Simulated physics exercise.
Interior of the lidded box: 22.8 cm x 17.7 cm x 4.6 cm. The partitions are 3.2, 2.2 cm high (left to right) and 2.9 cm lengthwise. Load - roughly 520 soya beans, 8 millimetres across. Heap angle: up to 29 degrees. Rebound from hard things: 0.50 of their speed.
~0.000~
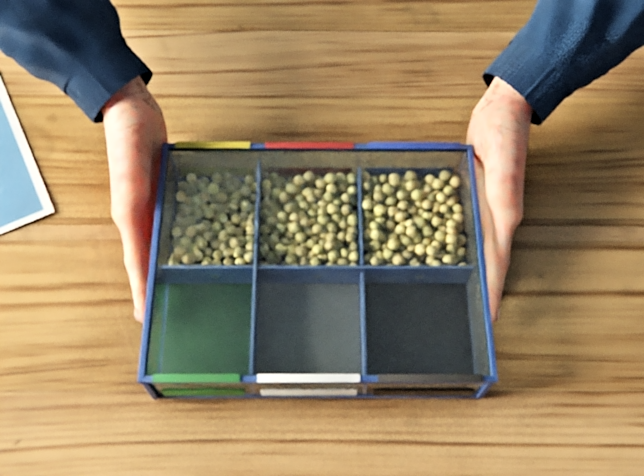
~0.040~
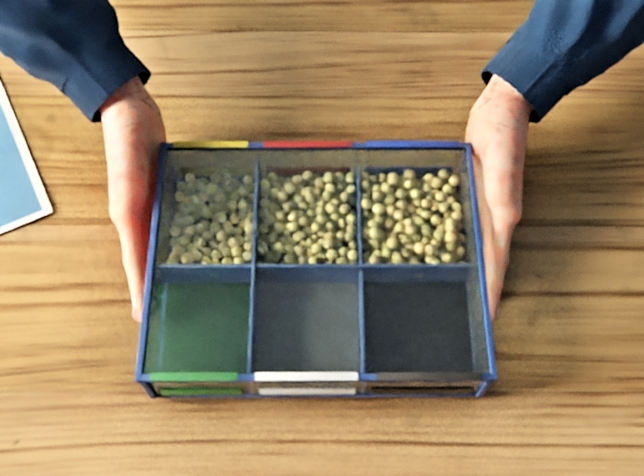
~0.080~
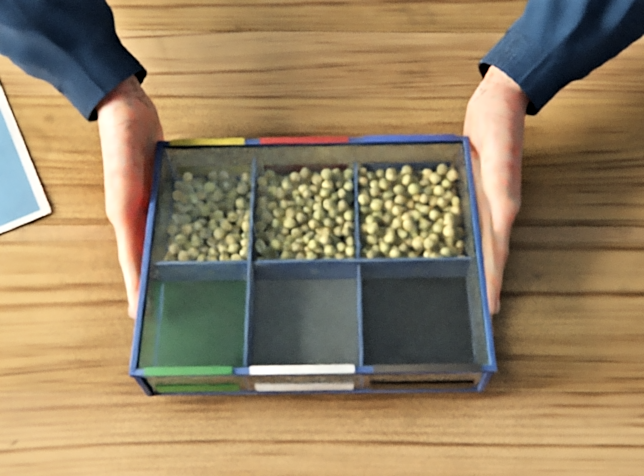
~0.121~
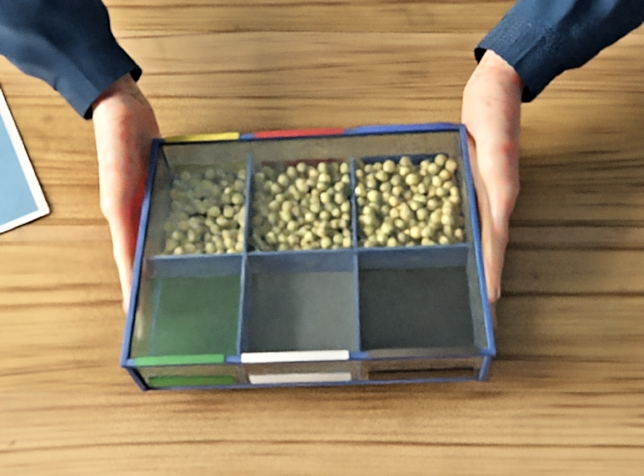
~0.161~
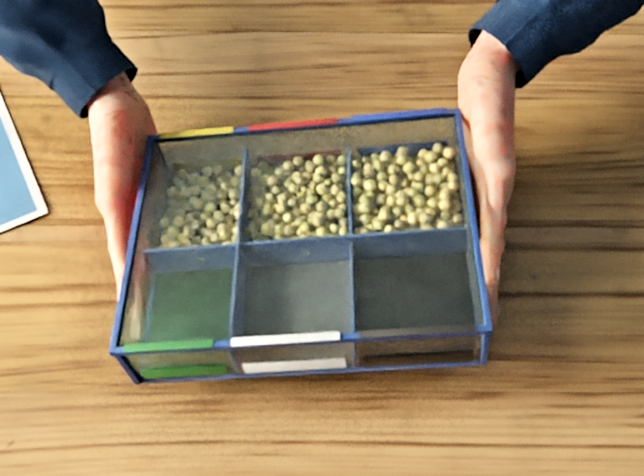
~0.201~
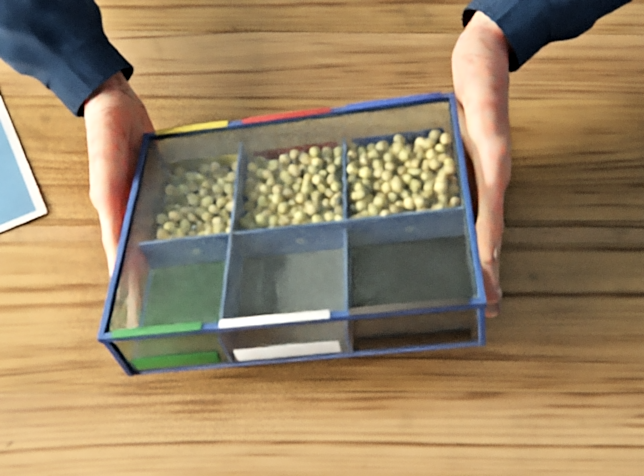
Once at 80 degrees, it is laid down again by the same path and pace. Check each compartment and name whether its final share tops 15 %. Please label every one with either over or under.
Labels - red: Over; blue: Over; green: Under; yellow: Over; white: Under; black: Under.
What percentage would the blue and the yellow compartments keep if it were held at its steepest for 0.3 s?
Blue 30; yellow 25.
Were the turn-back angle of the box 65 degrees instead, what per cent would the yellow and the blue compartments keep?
Result - yellow at 25 percent, blue at 35 percent.
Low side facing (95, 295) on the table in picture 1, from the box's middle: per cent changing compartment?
Near 35 percent, give or take.
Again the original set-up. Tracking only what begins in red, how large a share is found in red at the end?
It works out to near 90 percent.
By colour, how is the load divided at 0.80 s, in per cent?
Red 40; blue 35; green 0; yellow 25; white 0; black 0.
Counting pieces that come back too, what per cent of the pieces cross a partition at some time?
Estimate: Near 15 %.
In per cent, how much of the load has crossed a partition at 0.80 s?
Around 10 in a hundred.
Then, at 0.80 s, tilt 79 degrees; red 40 %, blue 35 %, yellow 25 %.
After 1.20 s, tilt 33 degrees; red 45 %, blue 30 %, yellow 25 %.
After 1.68 s, tilt 0 degrees; red 45 %, blue 30 %, yellow 25 %.
By 2.1 s all is still; red 45 %, blue 30 %, green 0 %, yellow 25 %, white 0 %, black 0 %.
